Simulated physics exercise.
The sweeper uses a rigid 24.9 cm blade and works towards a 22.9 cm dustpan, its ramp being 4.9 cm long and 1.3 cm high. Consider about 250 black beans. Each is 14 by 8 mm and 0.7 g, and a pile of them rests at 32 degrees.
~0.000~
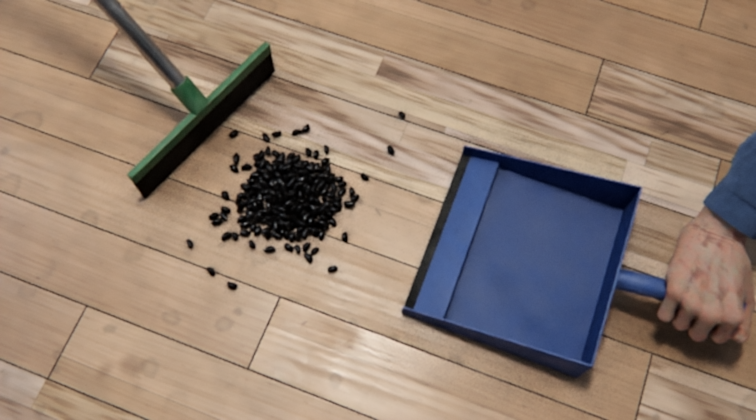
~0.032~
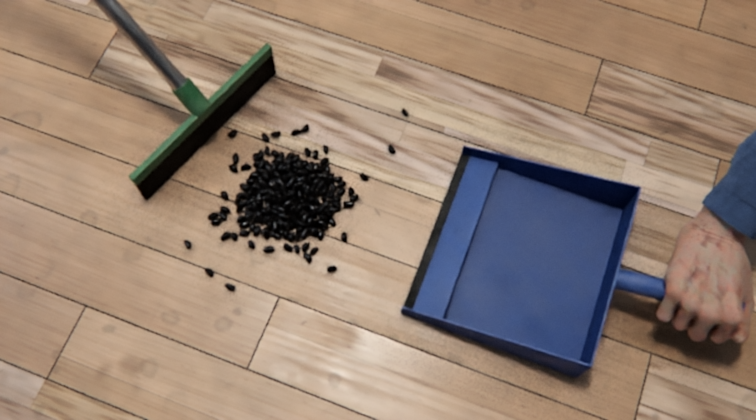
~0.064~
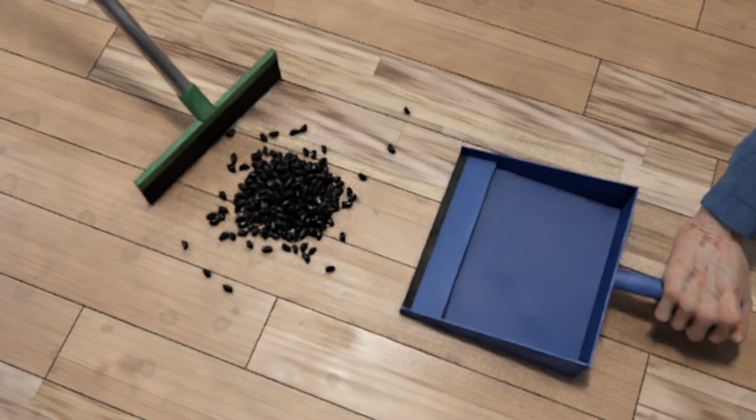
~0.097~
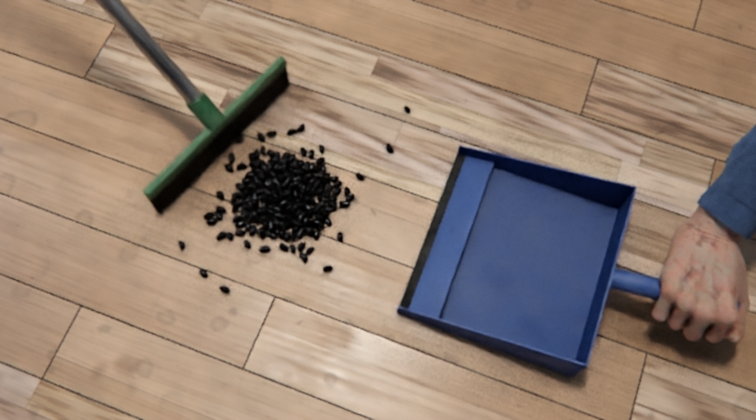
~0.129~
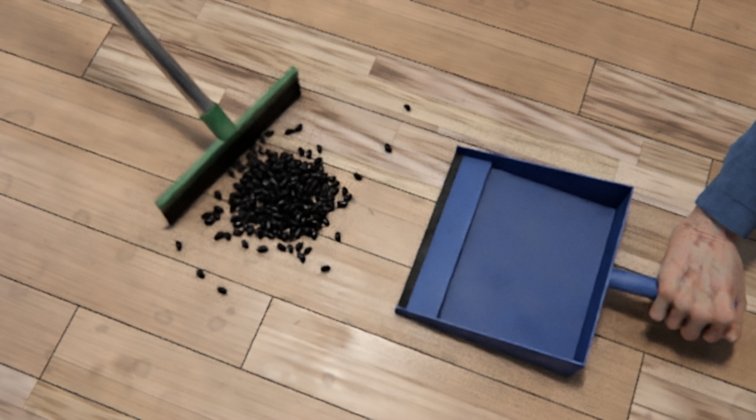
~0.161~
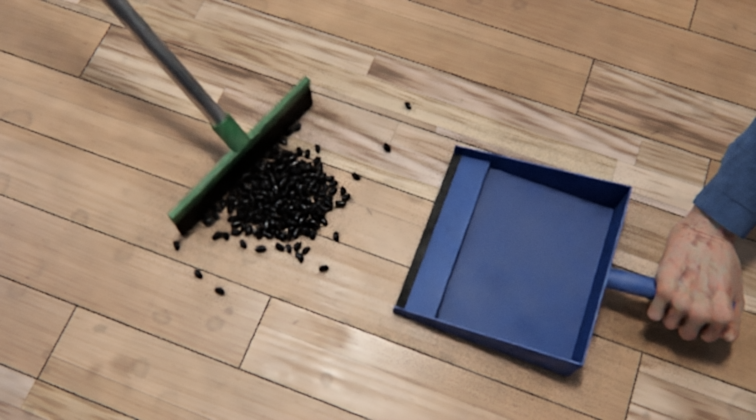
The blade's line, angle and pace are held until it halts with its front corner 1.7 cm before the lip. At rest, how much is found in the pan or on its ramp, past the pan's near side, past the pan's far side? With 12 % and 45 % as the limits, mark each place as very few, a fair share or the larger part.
My call: In the pan or on its ramp: A fair share; past the pan's near side: A fair share; past the pan's far side: Very few.
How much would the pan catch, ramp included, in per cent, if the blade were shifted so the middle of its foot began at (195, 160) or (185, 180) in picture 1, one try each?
Around 25 percent, then around 25 percent.
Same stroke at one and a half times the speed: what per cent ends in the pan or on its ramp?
It would be around 30 percent.
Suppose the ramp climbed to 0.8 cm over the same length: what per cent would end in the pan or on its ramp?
20 per cent.
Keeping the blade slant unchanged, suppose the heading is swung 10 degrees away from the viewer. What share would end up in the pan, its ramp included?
My guess is some 15 percent.
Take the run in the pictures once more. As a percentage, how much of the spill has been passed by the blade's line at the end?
0 %.
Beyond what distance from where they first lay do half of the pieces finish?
That distance is around 20 cm.
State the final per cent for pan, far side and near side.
The pan ends at 20 per cent, the near side at 35 per cent and the far side at 0 per cent.
After 0.30 s, middle of the blade 14 cm from the lip; 0 % over the lip, far side 0 %, near side 10 %.
After 0.39 s, middle of the blade 8 cm from the lip; 0 % over the lip, far side 0 %, near side 25 %.
Then, at 0.62 s, middle of the blade 6 cm from the lip; 20 % over the lip, far side 0 %, near side 35 %.
In the end, at 2.4 s, pan 20 %, near side 35 %, far side 0 %, in front of the lip or behind the blade 50 %.
